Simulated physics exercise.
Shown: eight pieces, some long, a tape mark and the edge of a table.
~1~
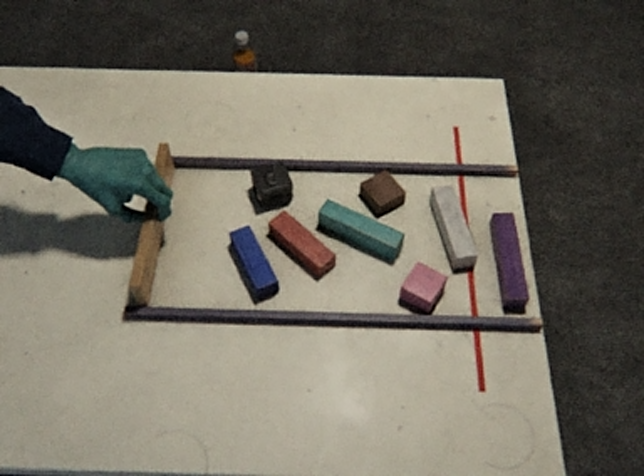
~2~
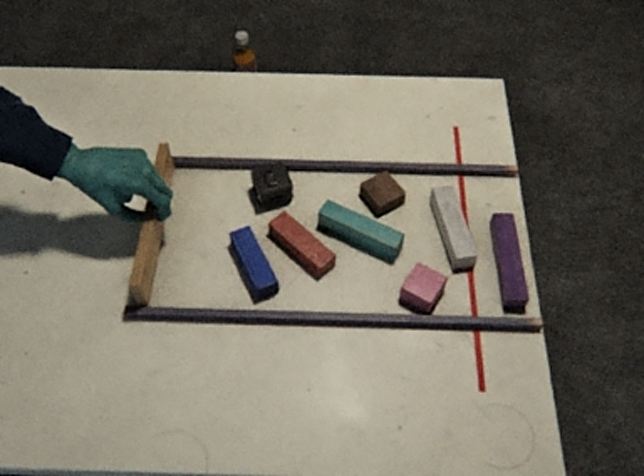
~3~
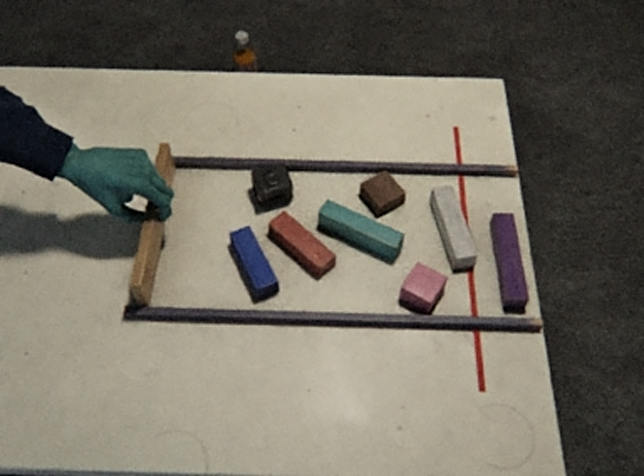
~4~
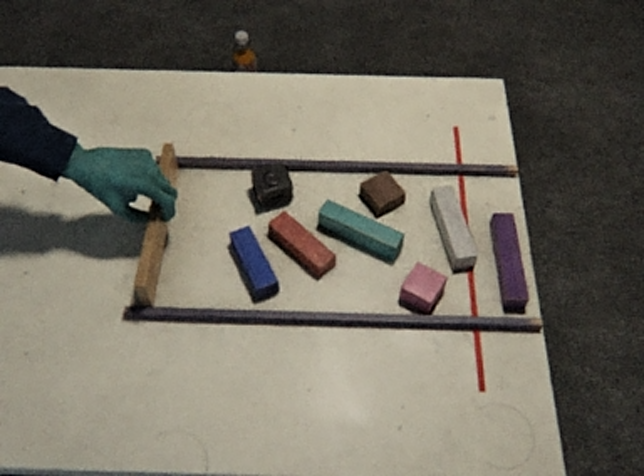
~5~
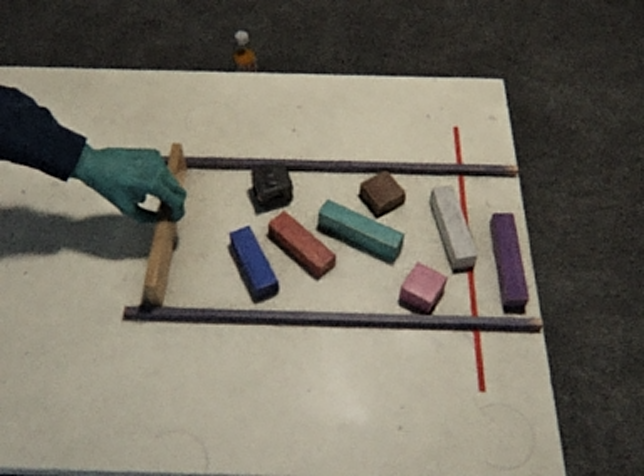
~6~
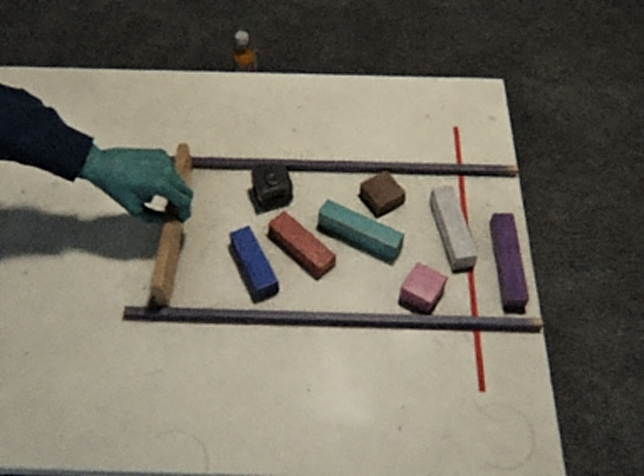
A gloved hand slides a wooden board slightly to the right between two dark rails on a white table, while the eight coloured pieces between the rails, some lying near a red tape line, stay still.
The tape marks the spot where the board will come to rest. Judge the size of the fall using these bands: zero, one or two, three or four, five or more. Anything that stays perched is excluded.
The number gone is small: One or two.
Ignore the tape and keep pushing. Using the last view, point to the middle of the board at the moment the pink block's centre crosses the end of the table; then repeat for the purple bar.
The middle is at (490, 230) when it's the pink block, and at (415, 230) when it's the purple bar.
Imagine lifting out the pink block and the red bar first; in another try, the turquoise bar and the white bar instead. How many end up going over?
In the first try 2, in the other 0.
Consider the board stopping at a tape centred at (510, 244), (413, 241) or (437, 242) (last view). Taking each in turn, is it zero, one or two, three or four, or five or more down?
So, tape by tape, it's five or over, then not one, then one or two.
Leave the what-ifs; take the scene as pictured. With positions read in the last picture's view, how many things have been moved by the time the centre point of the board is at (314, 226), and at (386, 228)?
Counting first: 4, next 7.
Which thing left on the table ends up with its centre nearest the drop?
The one out in front is the brown block.
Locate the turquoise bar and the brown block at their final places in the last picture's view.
Result: One at about (518, 228), the other at about (518, 188).
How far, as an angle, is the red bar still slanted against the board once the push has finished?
The angle comes out near 25 degrees.
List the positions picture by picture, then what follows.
The first frame shows purple bar (509, 259); white bar (453, 226); pink block (423, 287); board (154, 222); tape (468, 243).
The second frame shows white bar (453, 226); red bar (302, 243).
The third frame shows pink block (423, 287); board (155, 222).
The fourth frame shows purple bar (508, 259); turquoise bar (360, 229).
The fifth frame shows white bar (453, 226); black case (272, 186).
The sixth frame shows purple bar (508, 259); white bar (453, 226); pink block (423, 287); board (174, 222); tape (468, 243).
Early on, none off yet; purple bar at rest near (508, 259); white bar at rest near (453, 226); pink block at rest near (423, 287).
Finally, the number that fall off is one or two; lost, white bar and purple bar.
